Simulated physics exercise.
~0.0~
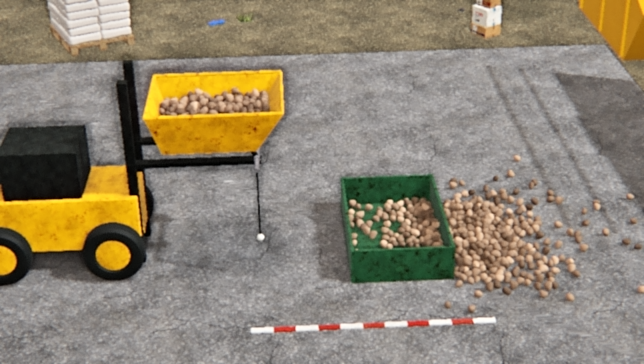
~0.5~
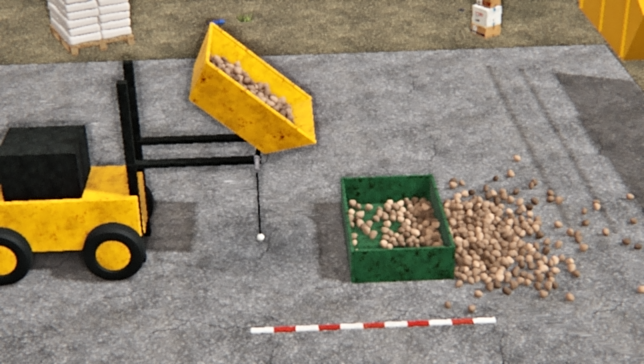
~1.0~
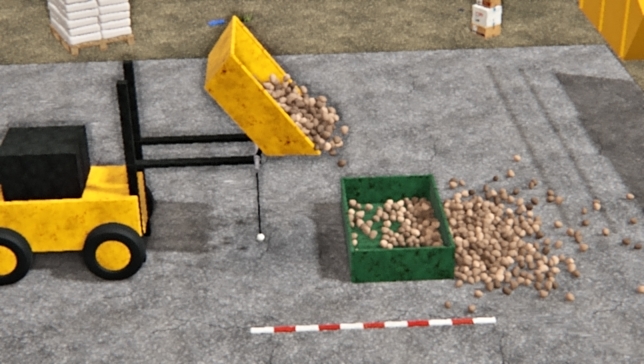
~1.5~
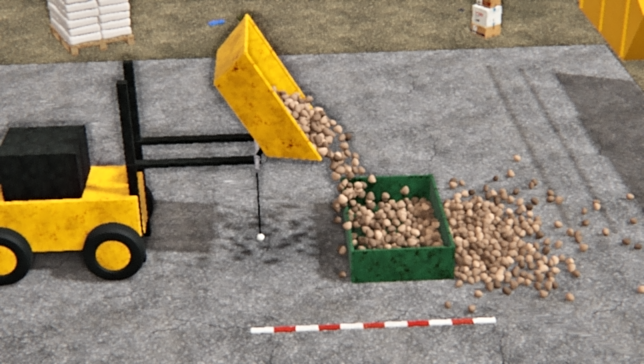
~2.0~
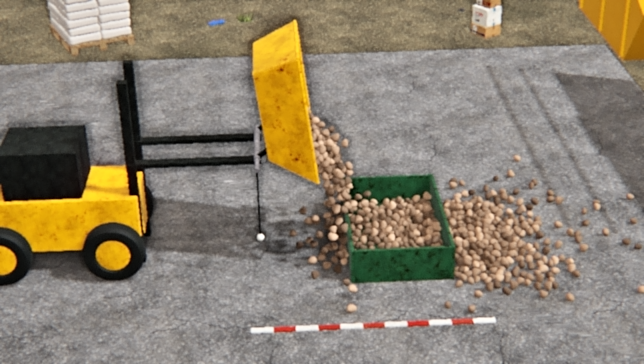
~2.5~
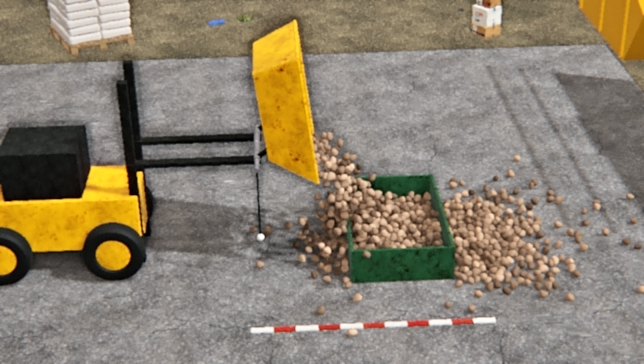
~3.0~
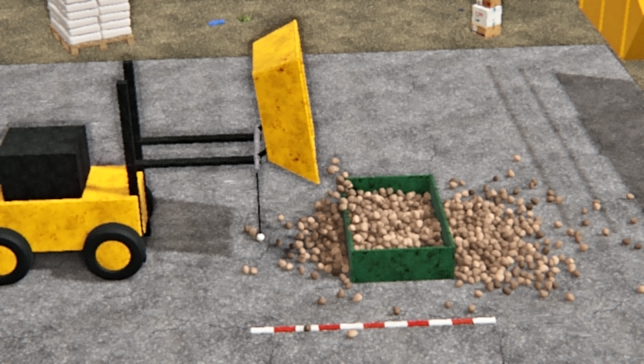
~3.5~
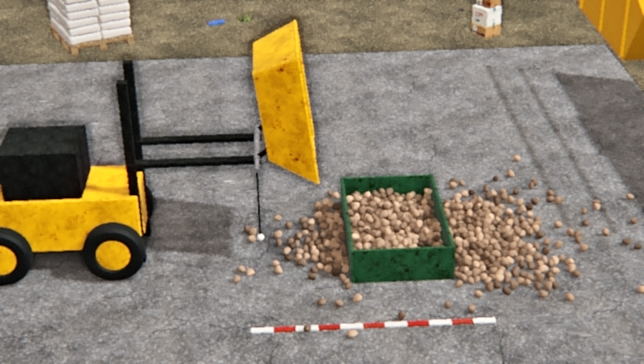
On a grey paved yard, a yellow loader tipped its raised skip of brownish stones in stages towards a partly filled green bin, until the skip emptied and the bin was heaped full, with some stones spilled on the ground to its left.
